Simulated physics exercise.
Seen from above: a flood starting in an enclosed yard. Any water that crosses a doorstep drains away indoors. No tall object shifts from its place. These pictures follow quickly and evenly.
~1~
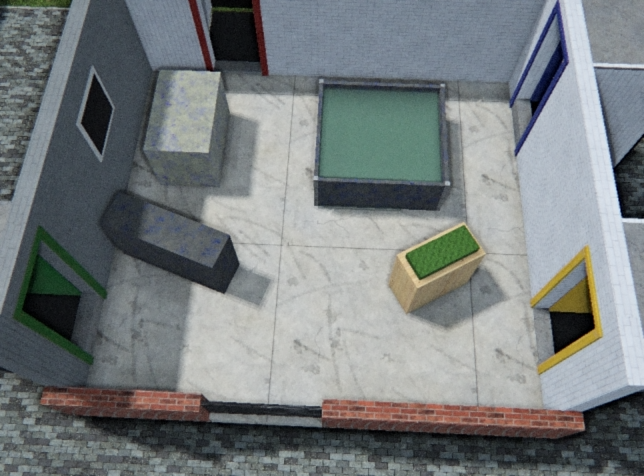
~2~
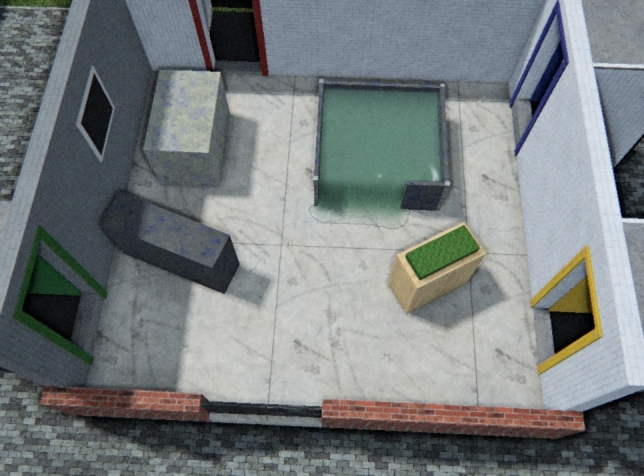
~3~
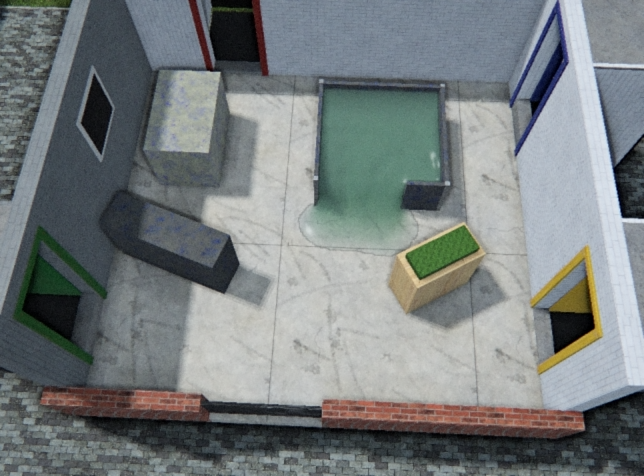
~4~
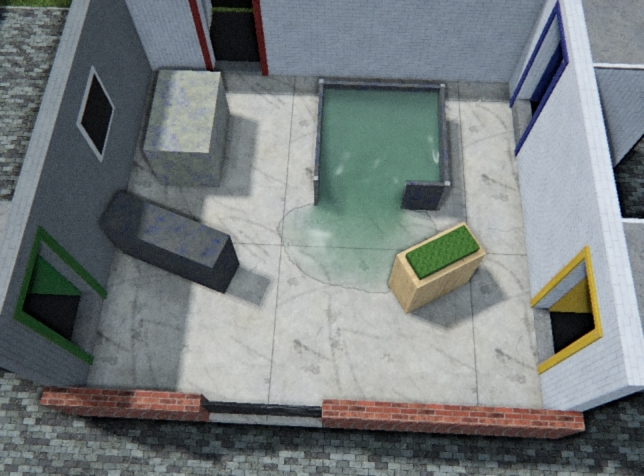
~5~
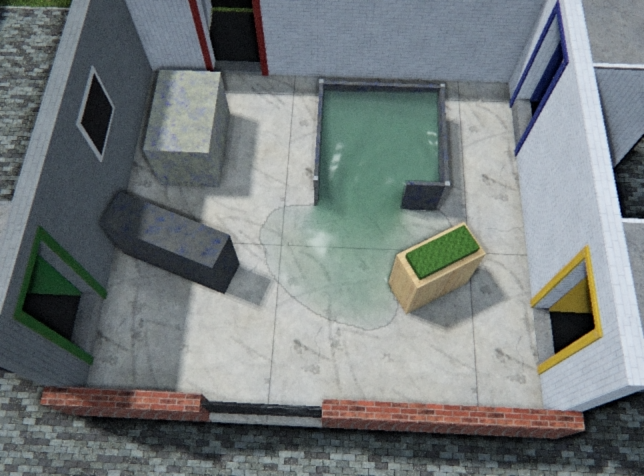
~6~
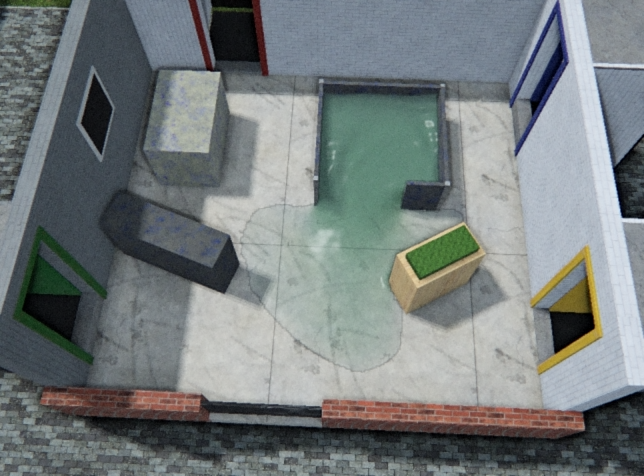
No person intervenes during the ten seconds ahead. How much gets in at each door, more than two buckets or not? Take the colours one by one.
Outcome: The green door will not top two buckets; the blue door will not top two buckets; the yellow door will top two buckets; the red door will not top two buckets.
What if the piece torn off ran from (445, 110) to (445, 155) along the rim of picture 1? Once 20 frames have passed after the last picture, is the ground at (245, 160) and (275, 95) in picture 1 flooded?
Order as given: Unwetted, then inundated.
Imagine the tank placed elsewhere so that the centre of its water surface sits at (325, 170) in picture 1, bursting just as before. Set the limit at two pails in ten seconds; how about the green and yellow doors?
Briefly, the green door stays within the limit and the yellow door overshoots.
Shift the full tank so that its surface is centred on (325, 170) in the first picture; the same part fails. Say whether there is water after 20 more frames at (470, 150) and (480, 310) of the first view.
Point 1: Not wet; point 2: Soaked through.
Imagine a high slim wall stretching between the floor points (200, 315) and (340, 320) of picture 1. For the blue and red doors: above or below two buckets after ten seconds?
Door by door: Blue does not exceed the limit, red breaks the limit.
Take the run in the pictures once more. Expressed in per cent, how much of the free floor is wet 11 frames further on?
That comes to about 45 per cent.
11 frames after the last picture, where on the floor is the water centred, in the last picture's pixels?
At about (341, 256).
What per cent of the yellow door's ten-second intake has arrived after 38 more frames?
I get 45 per cent.
A moment on, water covers 35 % of the floor; the green door not reached, the blue door not reached, the yellow door not reached, the red door not reached.
Next, water covers 45 % of the floor; the green door not reached, the blue door not reached, the yellow door not reached, the red door not reached.
Then, water covers 65 % of the floor; the green door under two buckets in, the blue door wet at the sill, nothing in, the yellow door under two buckets in, the red door not reached.
Later, water covers 85 % of the floor; the green door under two buckets in, the blue door wet at the sill, nothing in, the yellow door over two buckets in, the red door wet at the sill, nothing in.
In the end, water covers 100 % of the floor; the green door under two buckets in, the blue door wet at the sill, nothing in, the yellow door far over two buckets in, the red door wet at the sill, nothing in.
